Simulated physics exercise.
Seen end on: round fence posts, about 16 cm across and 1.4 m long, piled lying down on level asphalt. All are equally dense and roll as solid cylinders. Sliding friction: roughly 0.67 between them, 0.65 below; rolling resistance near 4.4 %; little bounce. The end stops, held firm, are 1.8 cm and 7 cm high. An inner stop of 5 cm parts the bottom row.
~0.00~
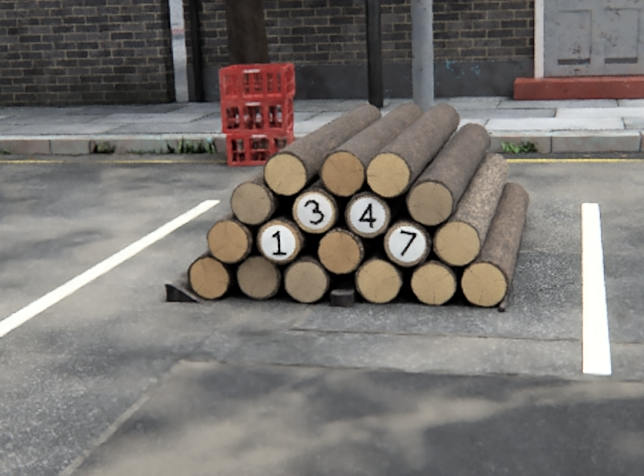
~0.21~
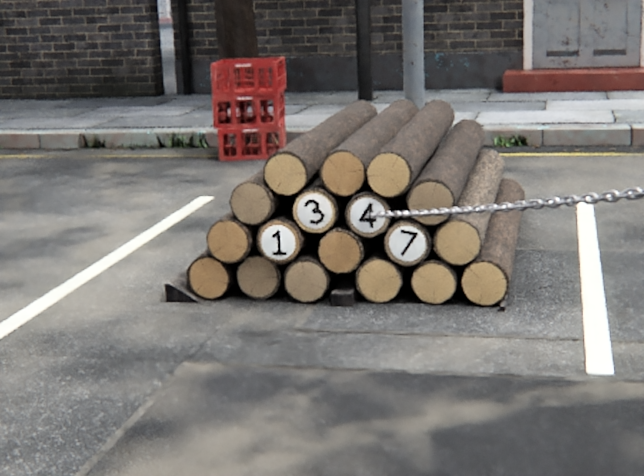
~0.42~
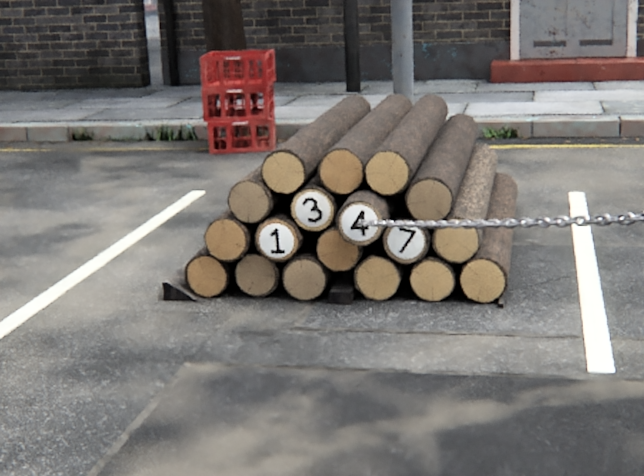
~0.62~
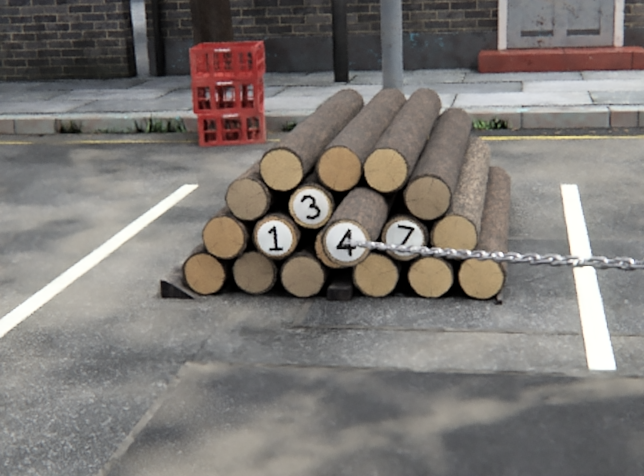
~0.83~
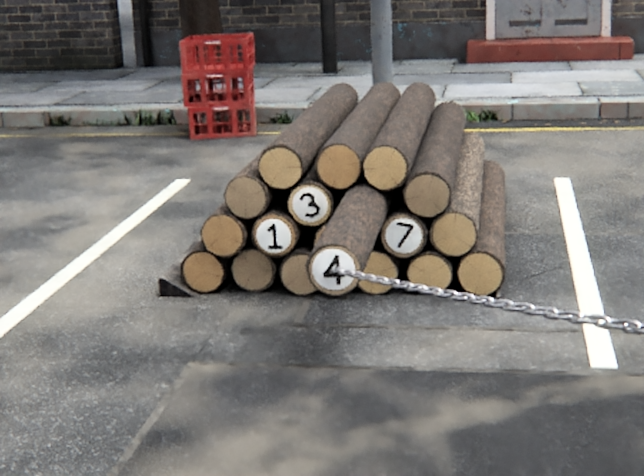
A stack of round wooden posts sits still while a chain draws one numbered post forward.
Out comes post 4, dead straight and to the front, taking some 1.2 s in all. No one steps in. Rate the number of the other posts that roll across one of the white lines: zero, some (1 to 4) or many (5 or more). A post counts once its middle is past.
Zero (0).
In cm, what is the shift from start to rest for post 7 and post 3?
Post 7: 0, post 3: 0.
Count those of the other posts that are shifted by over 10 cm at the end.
The count is 0.
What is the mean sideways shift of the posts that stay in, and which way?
About 0 cm to the left.
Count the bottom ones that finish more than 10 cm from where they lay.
The count is 0.
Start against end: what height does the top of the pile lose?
About 0 cm.
After 1.56 s, 0 now displaced over 10 cm; not one across the white lines.
After 1.66 s, 0 now displaced over 10 cm; not one across the white lines.
At rest by 2.0 s, 0 moved over 10 cm; not one across the white lines; top of the pile 52 cm high, from 53 cm.
